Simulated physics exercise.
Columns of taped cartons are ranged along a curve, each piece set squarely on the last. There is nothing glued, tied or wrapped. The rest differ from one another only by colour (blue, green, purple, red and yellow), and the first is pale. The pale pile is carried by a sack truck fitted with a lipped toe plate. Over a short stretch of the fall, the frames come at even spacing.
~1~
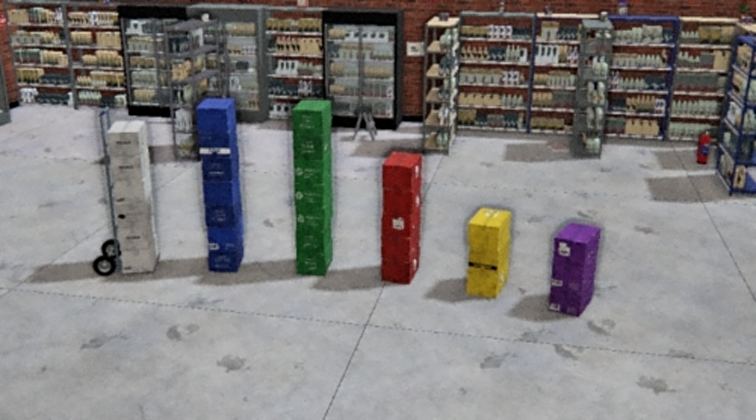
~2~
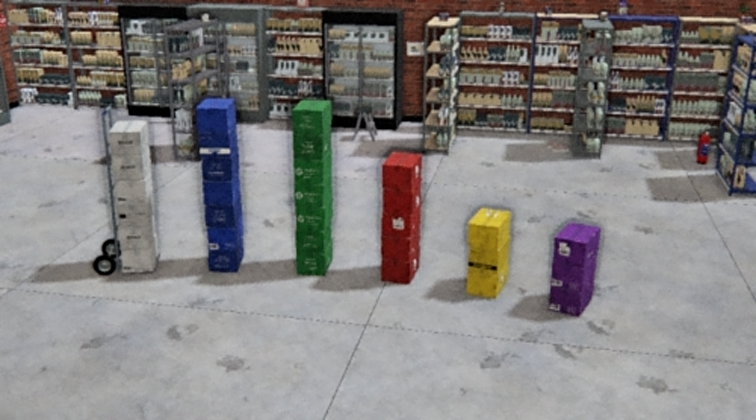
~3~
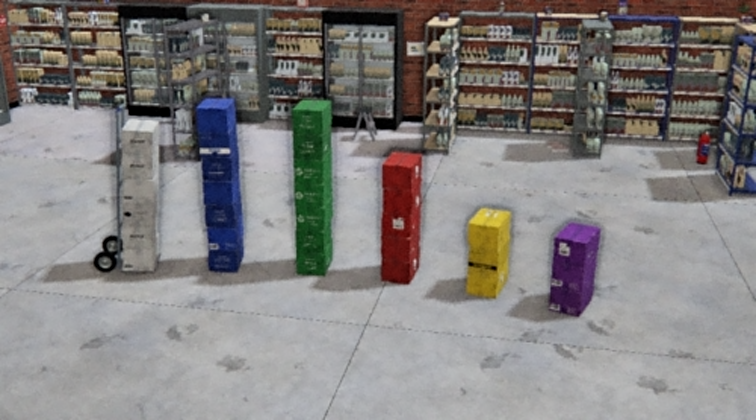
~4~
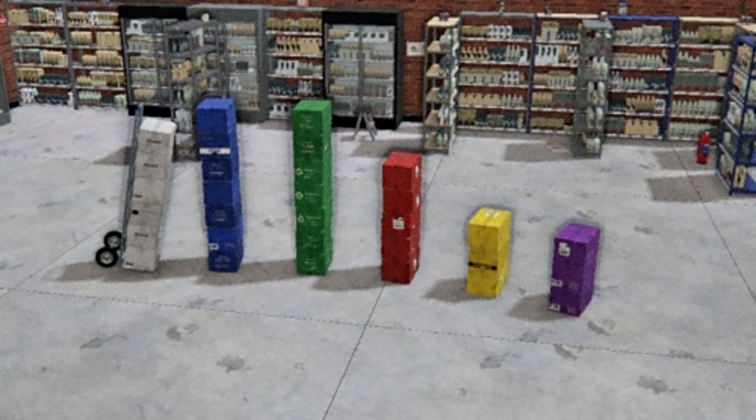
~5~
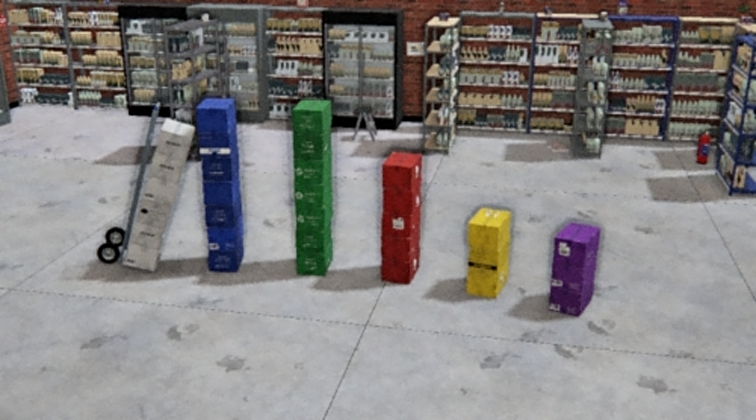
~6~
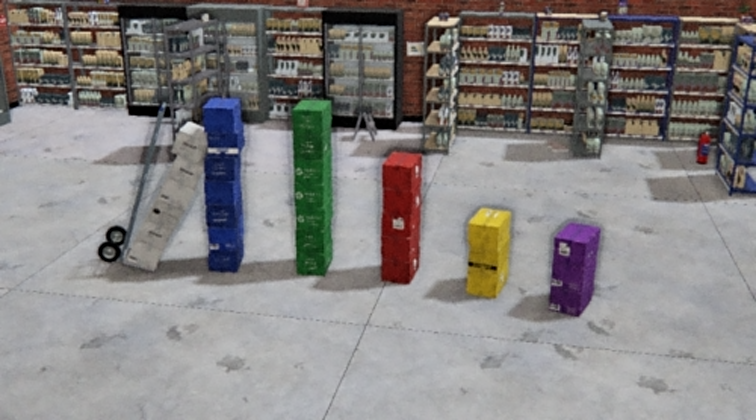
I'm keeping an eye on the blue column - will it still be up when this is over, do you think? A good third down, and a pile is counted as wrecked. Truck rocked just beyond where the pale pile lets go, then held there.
No, it goes down.
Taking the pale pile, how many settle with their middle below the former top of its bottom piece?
3.
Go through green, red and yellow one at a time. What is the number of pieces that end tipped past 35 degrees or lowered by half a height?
Once everything settles, the down count is green 6, red 5 and yellow 3.
Soon after the last picture, 6 of the pale pile down; none of the 7 blue cartons down (0 of 25 in all colours); top blue carton leaning clearly, a little lower; top green carton shifted half its height.
A little later, 6 of the pale pile down; 7 of the 7 blue cartons down (13 of 25 in all colours); top blue carton leaning well over, some two heights lower; top green carton leaning clearly, about its own height lower.
Later still, 6 of the pale pile down; 7 of the 7 blue cartons down (21 of 25 in all colours); top blue carton on its side; top green carton upside down.
At rest, 6 of the pale pile down; 7 of the 7 blue cartons down (24 of 25 in all colours); top blue carton upside down; top purple carton upside down. As the last picture would show them, middles, top blue carton near (424, 223), top purple carton near (711, 328).
